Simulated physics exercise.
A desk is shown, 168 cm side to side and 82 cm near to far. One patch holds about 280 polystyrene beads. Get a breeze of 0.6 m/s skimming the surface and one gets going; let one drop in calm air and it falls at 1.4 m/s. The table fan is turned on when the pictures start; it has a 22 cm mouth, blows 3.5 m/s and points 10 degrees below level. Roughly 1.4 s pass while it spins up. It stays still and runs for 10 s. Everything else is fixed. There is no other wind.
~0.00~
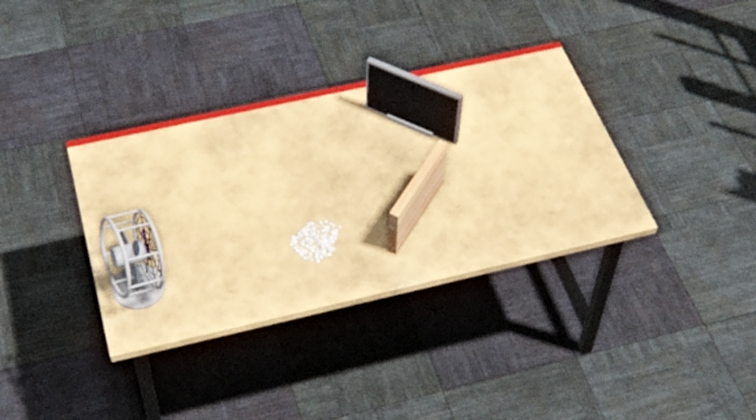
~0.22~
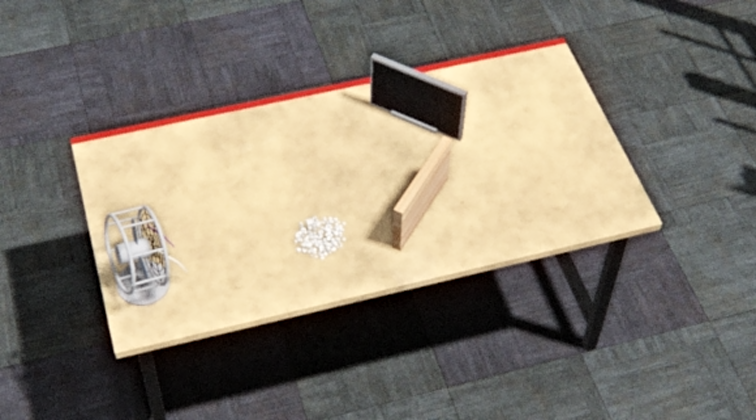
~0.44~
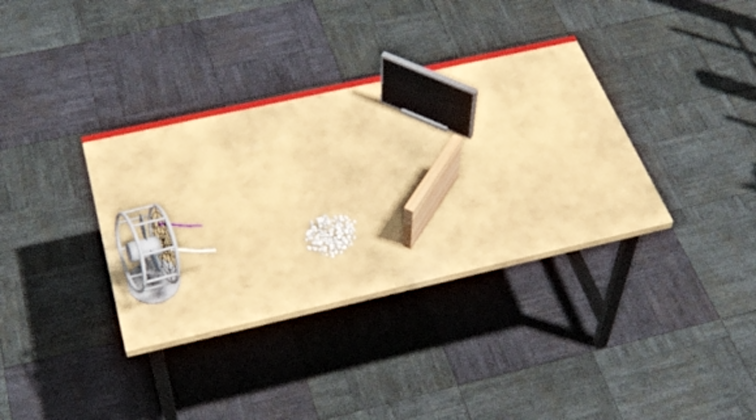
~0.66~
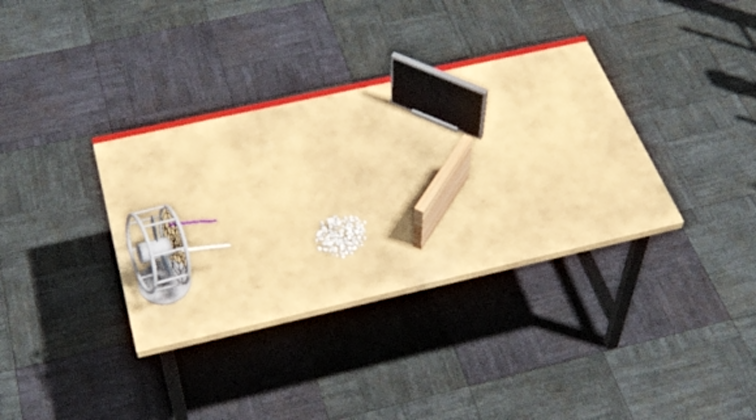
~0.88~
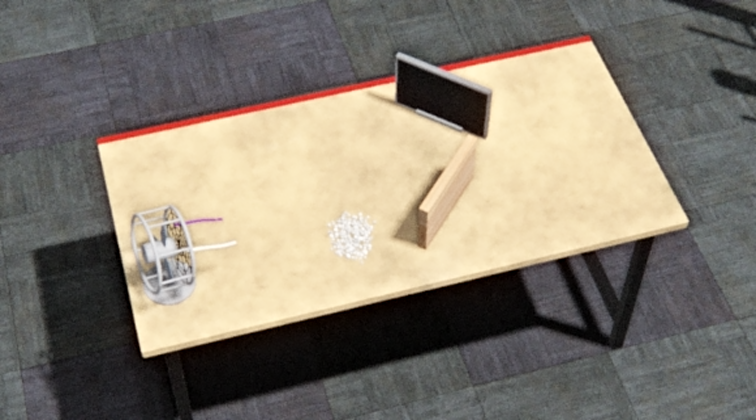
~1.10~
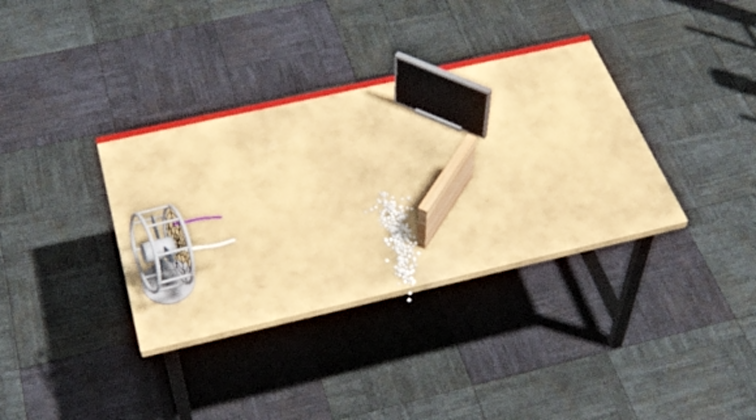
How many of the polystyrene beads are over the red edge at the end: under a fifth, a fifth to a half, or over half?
The count over that edge is going to fall short of one fifth.
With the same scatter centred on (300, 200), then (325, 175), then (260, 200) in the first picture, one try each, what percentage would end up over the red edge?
First try 90 %, second 100 %, third 80 %.
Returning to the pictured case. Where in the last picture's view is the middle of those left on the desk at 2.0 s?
Near (609, 107).
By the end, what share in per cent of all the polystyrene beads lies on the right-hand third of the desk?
2 %.
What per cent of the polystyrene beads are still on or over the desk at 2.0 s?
I reckon some 20 %.
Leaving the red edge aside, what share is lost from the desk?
The figure is near 100 %.
After 2.0 s, 0 % are over the red edge; the middle of those still in play is near (614, 113); 71 % have settled or left.
After 3.2 s, 0 % are over the red edge; 99 % have settled or left.
After 5.5 s, 0 % are over the red edge; 99 % have settled or left.
After 10.0 s, at the end, 0 % are over the red edge.
